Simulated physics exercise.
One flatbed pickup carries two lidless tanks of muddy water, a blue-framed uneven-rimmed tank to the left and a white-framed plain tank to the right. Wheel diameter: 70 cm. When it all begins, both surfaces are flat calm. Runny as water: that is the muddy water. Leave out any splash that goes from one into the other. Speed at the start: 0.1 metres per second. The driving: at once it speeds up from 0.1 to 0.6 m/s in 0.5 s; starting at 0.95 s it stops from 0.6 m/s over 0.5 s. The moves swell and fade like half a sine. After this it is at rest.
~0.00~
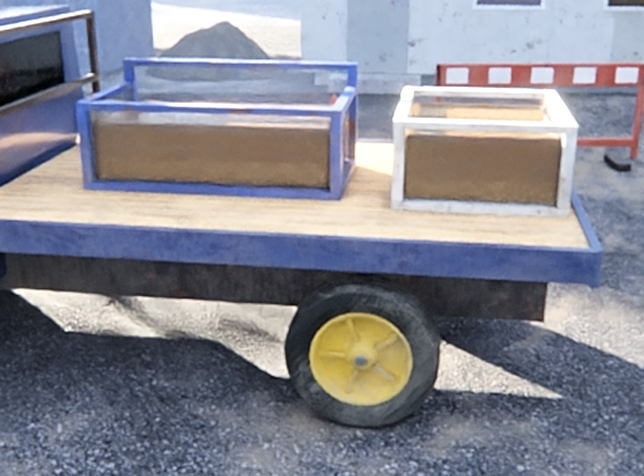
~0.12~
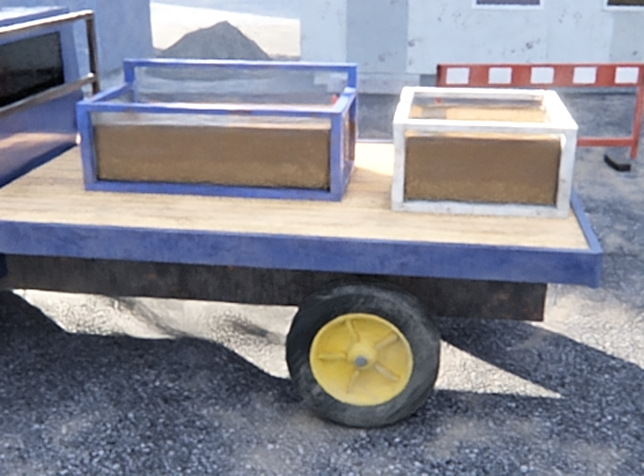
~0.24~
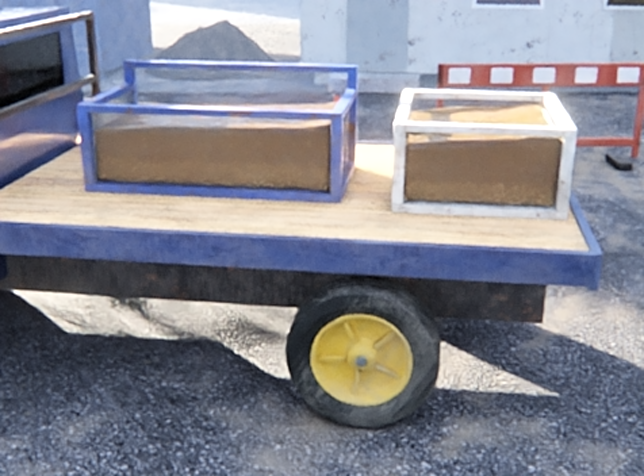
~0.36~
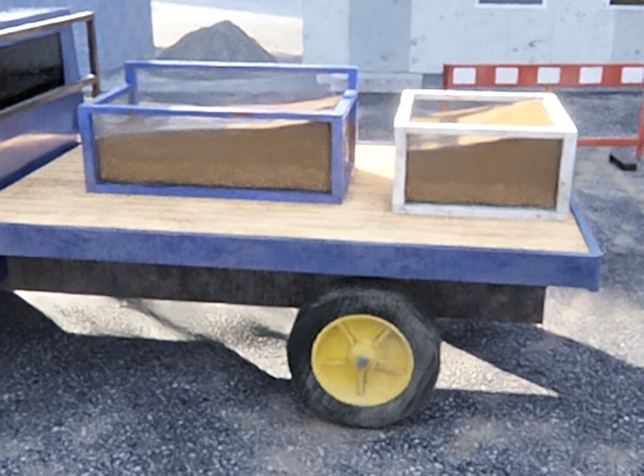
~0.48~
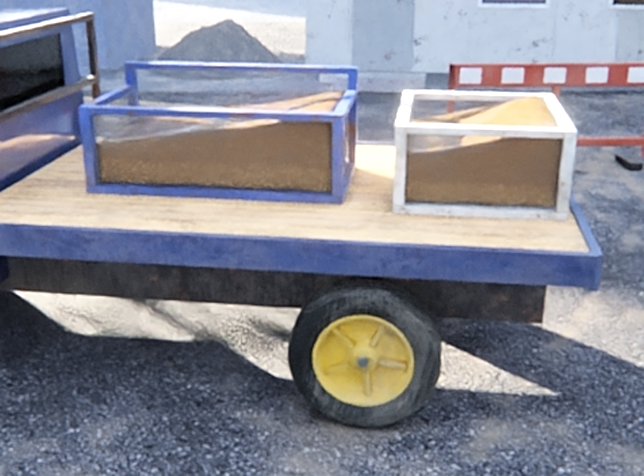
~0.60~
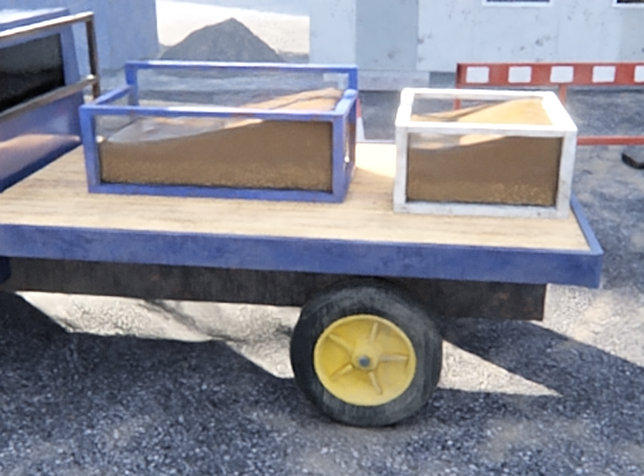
A blue flatbed pickup carrying two open tanks of muddy water began rolling slowly to the left, and the level water in both tanks tilted, sinking at the front and climbing toward the back.
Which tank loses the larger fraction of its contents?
Leftmost container, relative to its load.
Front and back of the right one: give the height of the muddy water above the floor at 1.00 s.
Close to 38 cm at the front end and 26 cm at the back end.
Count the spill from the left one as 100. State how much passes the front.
Roughly 70 percent.
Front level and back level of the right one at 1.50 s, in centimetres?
The front reads 32 cm and the back reads 30 cm.
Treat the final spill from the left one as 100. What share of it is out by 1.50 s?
Near 0 in a hundred.
Then, 1.00 s in, the left one has lost nothing (front 29 cm, back 30 cm); the right one has lost nothing (front 38 cm, back 26 cm).
Then, 1.50 s in, the left one has lost nothing (front 50 cm, back 14 cm); the right one has lost nothing (front 32 cm, back 31 cm).
Then, 2.00 s in, the left one has lost 4 per cent, over the front (front 27 cm, back 41 cm); the right one has lost nothing (front 29 cm, back 31 cm).
Then, 4.43 s in, the left one has lost 9 per cent, mostly over the front, some over the back; the right one has lost nothing.
